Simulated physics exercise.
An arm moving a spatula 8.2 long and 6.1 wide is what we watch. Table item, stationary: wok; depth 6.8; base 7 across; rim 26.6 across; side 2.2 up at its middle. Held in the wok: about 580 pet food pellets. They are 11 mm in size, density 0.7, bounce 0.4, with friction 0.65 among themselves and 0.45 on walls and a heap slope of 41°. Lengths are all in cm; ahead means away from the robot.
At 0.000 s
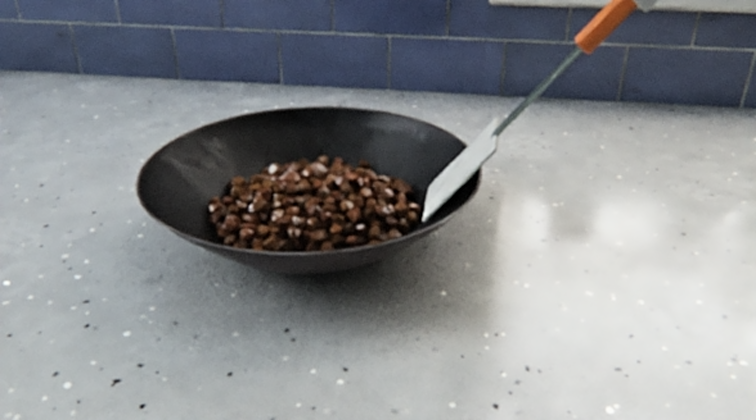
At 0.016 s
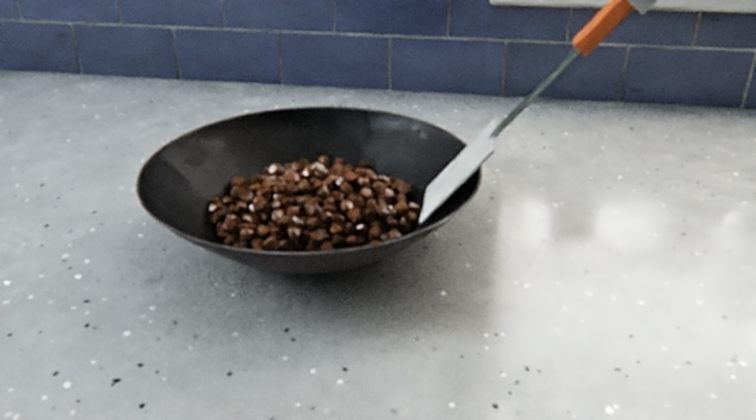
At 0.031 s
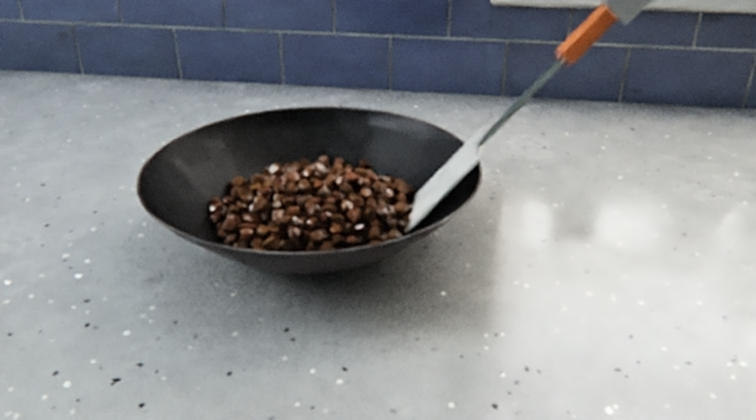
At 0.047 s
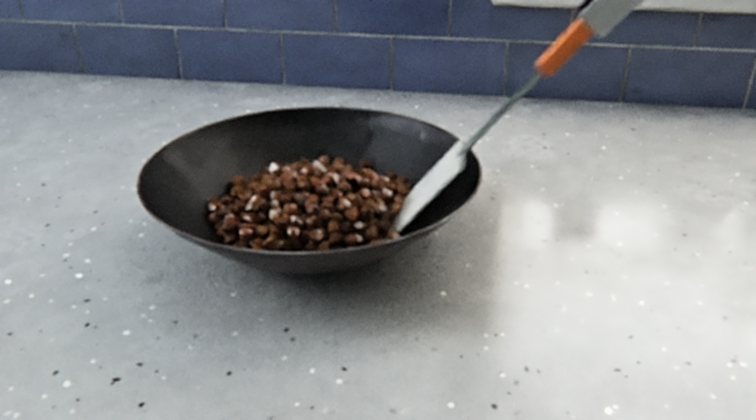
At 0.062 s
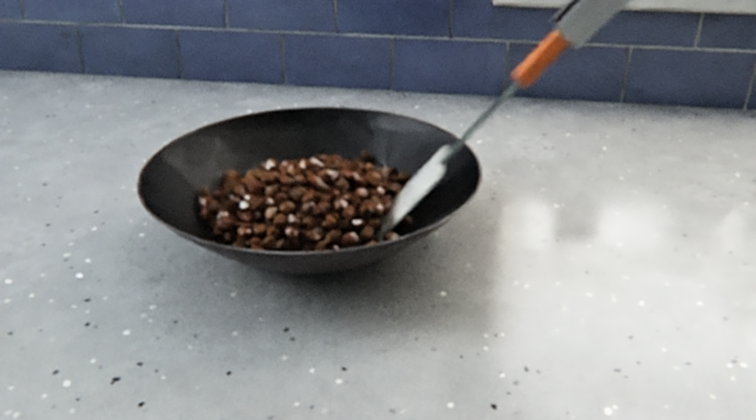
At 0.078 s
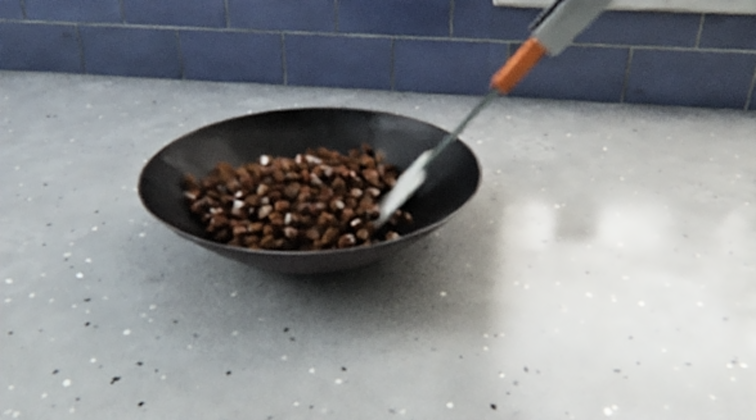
A robotic arm, only partly visible at the upper right, holds an orange-handled spatula over a speckled grey countertop backed by blue tiles, seen from slightly above. A wide black wok left of centre holds a heap of small brown pellets, some with pale glints. The blade, at first still, slides leftward inside the wok, pushing the pellets left while the camera stays fixed.
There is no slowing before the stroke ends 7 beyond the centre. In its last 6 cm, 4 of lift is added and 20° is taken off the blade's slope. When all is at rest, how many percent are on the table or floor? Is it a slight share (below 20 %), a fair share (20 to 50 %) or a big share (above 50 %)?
It is a fair share.
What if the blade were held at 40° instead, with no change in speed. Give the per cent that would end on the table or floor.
Then about 25 per cent.
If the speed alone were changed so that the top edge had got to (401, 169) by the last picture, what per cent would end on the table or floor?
Share: Roughly 40 %.
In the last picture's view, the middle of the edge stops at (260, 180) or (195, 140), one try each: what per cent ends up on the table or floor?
5 % and 40 %.
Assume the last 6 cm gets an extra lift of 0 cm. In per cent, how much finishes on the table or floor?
It comes to around 20 percent.
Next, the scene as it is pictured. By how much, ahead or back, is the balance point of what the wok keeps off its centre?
Ahead, by around 3.5 cm.
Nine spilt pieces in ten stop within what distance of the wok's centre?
Seen from above, roughly 30 cm.
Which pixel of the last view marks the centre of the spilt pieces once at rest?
(79, 215), roughly.
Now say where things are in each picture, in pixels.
Spatula top edge at (497, 133), sloping 52°; upper third of the load around (318, 196), from x 215 to 415, top at y 160; 585 in the wok, in the first picture.
Spatula top edge at (494, 134), sloping 52°; upper third of the load around (318, 196), from x 215 to 415, top at y 160, in the second picture.
Spatula top edge at (482, 142), sloping 52°; upper third of the load around (318, 196), from x 215 to 410, top at y 160, in the third picture.
Spatula top edge at (462, 153), sloping 52°; upper third of the load around (316, 195), from x 215 to 410, top at y 160, in the fourth picture.
Spatula top edge at (443, 161), sloping 52°; upper third of the load around (309, 191), from x 205 to 410, top at y 155, in the fifth picture.
Spatula top edge at (424, 166), sloping 52°; upper third of the load around (295, 185), from x 190 to 405, top at y 150; 585 in the wok, in the sixth picture.
By 0.12 s, sloping 52°, highest piece 8 above the table; 585 in the wok.
By 0.16 s, sloping 44°, highest piece 9 above the table; 584 in the wok, 1 on the blade or in flight.
By 0.38 s, sloping 32°, highest piece 10 above the table; 408 in the wok, 91 on the table or floor, 86 on the blade or in flight.
By 1.43 s, sloping 32°, highest piece 7 above the table; 408 in the wok, 177 on the table or floor.
Final count, 408 in the wok, 177 on the table or floor. That is 30 % on the table or floor.
